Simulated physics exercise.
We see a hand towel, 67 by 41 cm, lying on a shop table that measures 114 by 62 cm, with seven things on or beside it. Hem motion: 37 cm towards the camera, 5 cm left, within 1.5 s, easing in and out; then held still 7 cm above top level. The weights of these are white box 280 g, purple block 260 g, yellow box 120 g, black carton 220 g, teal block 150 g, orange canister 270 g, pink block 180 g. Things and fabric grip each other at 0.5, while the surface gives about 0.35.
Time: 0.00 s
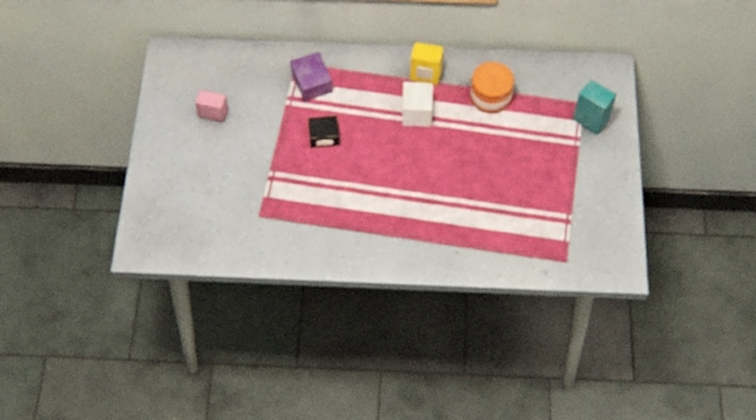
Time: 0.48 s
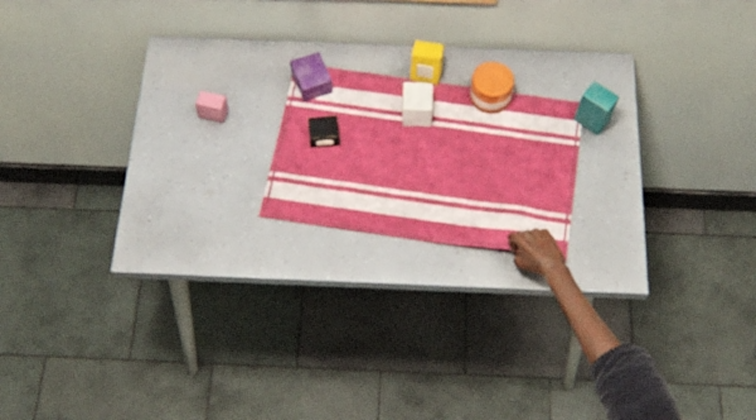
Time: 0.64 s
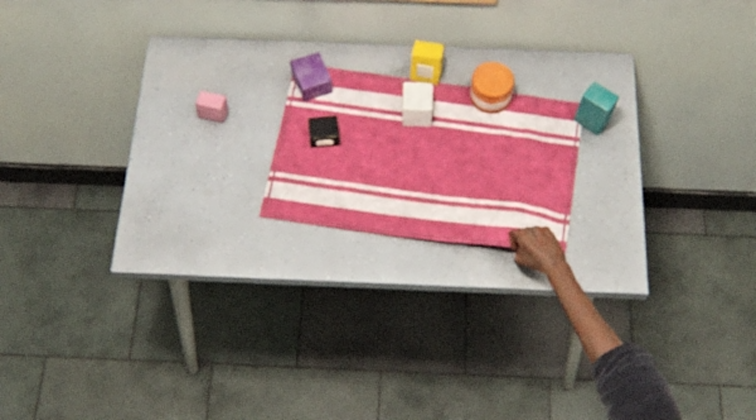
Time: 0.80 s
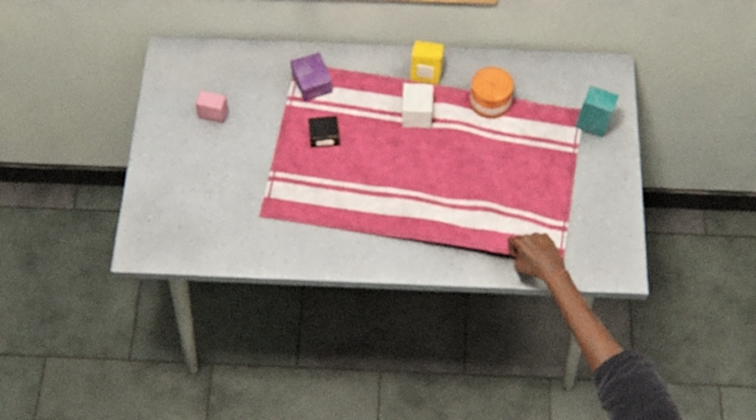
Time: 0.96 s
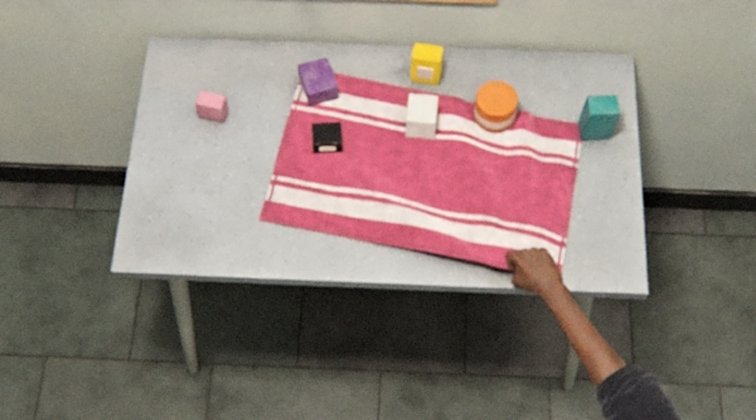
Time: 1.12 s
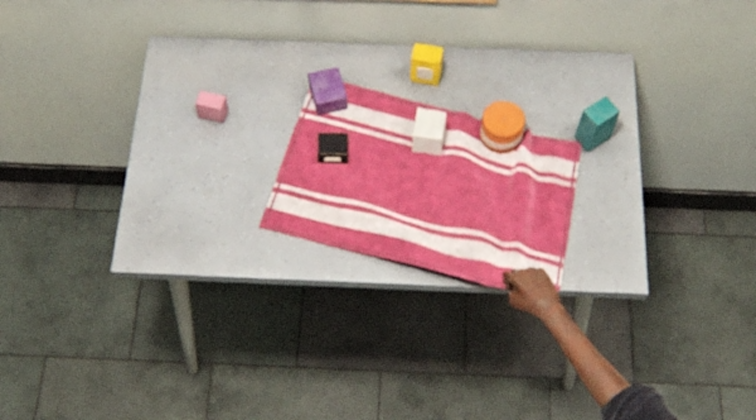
A pink-red towel with white stripes lies across a pale grey table against a wall, seen steadily from above. Purple, white and black blocks and an orange round container sit on it, with a teal block at its right edge, a yellow one behind and a pink one left. A hand reaches in from the lower right, grips the front hem and pulls it forward, wrinkling the cloth, dragging the objects on it and turning the teal block, while yellow and pink stay still.
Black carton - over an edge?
It does not go overboard.
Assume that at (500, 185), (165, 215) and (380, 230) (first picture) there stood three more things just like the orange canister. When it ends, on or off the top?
Log, in listed order - lost / kept / lost.
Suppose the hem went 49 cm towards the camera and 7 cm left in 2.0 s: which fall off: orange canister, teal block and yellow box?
Then orange canister is lost over the edge, teal block holds on and yellow box holds on.
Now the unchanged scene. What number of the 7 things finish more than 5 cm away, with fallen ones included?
4 in all.
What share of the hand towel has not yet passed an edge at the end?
Some 45 in a hundred.
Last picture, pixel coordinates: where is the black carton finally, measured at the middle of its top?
End position in the last picture: Approx. (359, 225).
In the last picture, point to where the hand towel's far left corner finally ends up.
It ends up approximately at (365, 148).
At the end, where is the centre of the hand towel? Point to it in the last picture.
Around (445, 291).
At 1.4 s, 85 % of the hand towel is still over the top; black carton 11 cm off its start, orange canister 21 cm off its start, white box 16 cm off its start.
At 1.6 s, 70 % of the hand towel is still over the top; black carton 17 cm off its start, orange canister 31 cm off its start, white box 24 cm off its start.
At 1.9 s, 55 % of the hand towel is still over the top; black carton 23 cm off its start at (356, 213), orange canister 38 cm off its start at (530, 228), white box 31 cm off its start at (458, 216).
At 2.1 s, 45 % of the hand towel is still over the top; black carton 26 cm off its start, orange canister 41 cm off its start, white box 34 cm off its start.
At 3.7 s, 45 % of the hand towel is still over the top; black carton 26 cm off its start at (359, 225), orange canister 41 cm off its start at (532, 241), white box 35 cm off its start at (460, 229), purple block 28 cm off its start at (371, 161).
